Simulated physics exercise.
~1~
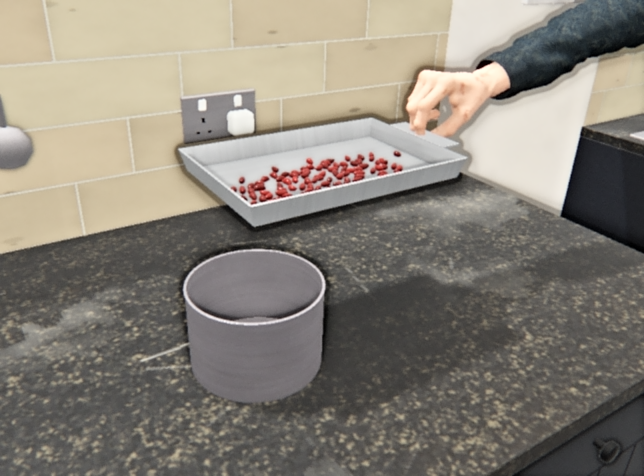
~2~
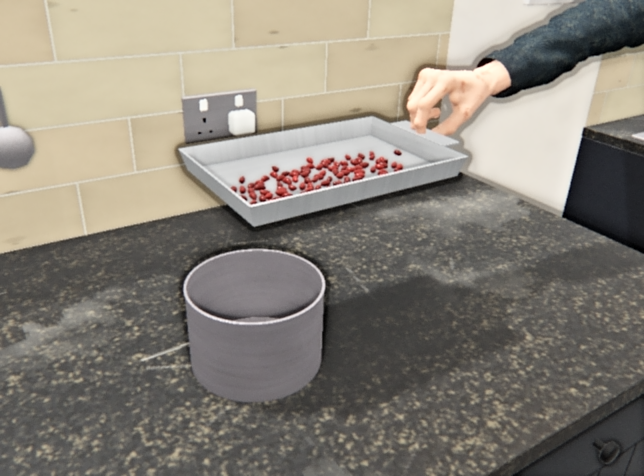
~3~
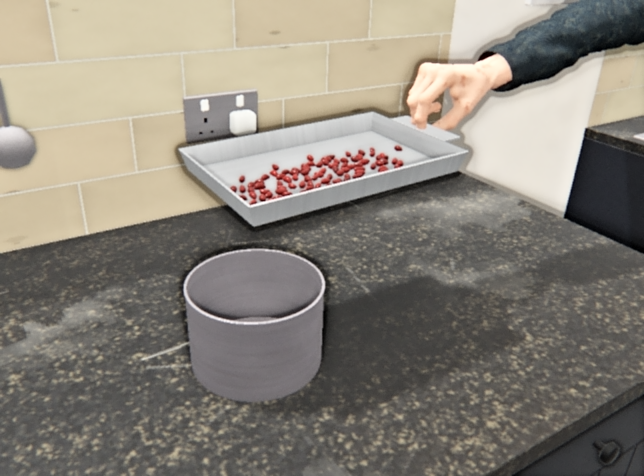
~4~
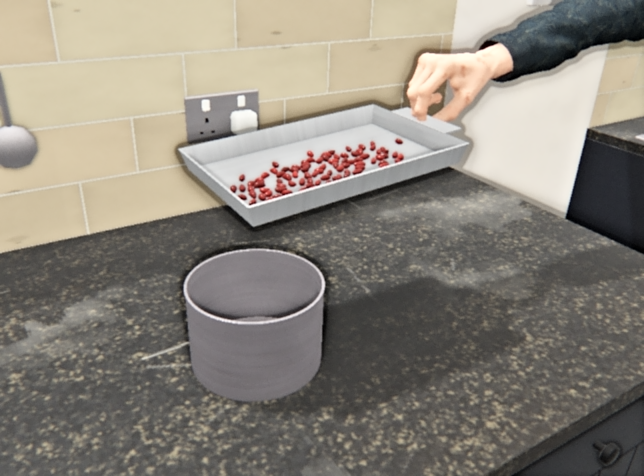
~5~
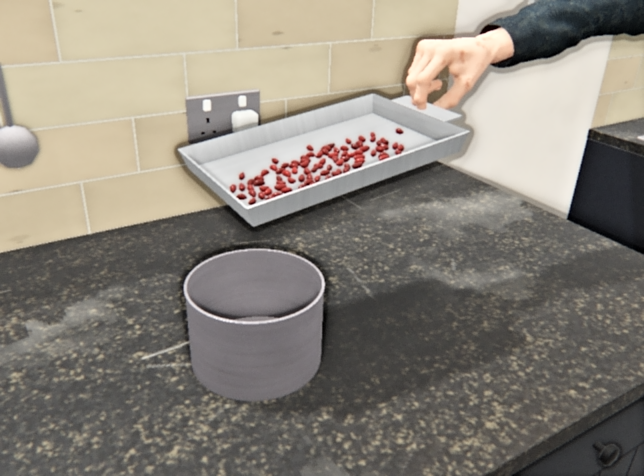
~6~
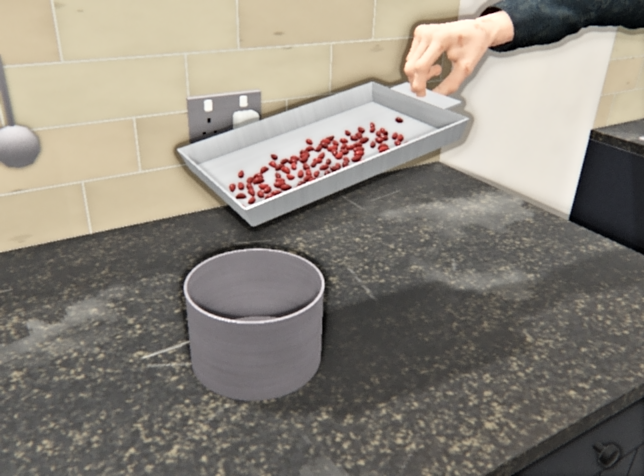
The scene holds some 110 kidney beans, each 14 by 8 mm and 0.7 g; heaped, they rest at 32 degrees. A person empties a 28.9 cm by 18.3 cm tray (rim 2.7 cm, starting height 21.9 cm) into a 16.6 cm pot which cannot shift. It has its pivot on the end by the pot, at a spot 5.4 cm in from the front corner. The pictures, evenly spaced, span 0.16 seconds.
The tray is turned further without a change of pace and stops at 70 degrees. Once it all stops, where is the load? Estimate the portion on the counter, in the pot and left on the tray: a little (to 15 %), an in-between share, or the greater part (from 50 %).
Counter: An in-between share; pot: A little; left on the tray: The greater part.
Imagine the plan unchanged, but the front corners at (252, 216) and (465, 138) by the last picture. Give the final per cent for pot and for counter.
Final per cent - pot 25, counter 35.
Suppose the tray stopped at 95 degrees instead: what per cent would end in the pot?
Around 25 per cent, then.
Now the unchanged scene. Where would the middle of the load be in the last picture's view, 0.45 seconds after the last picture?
Estimated centre of load: Around (232, 184).
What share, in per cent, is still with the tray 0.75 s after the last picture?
Load share: Around 65%.
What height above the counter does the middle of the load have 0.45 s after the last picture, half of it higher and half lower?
Height: Around 24 cm.
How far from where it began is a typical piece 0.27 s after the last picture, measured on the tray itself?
Displacement on the tray: About 3 cm.
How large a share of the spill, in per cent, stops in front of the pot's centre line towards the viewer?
50 %.
Then, 0.27 s after the last picture, tilt 40 degrees; the tray holds 100 %, the pot 0 %.
Then, 0.45 s after the last picture, tilt 60 degrees; the tray holds 100 %, the pot 0 %.
Then, 0.75 s after the last picture, tilt 70 degrees; the tray holds 65 %, the pot 5 %.
In the end, counter 35 %, pot 5 %, tray 60 %.
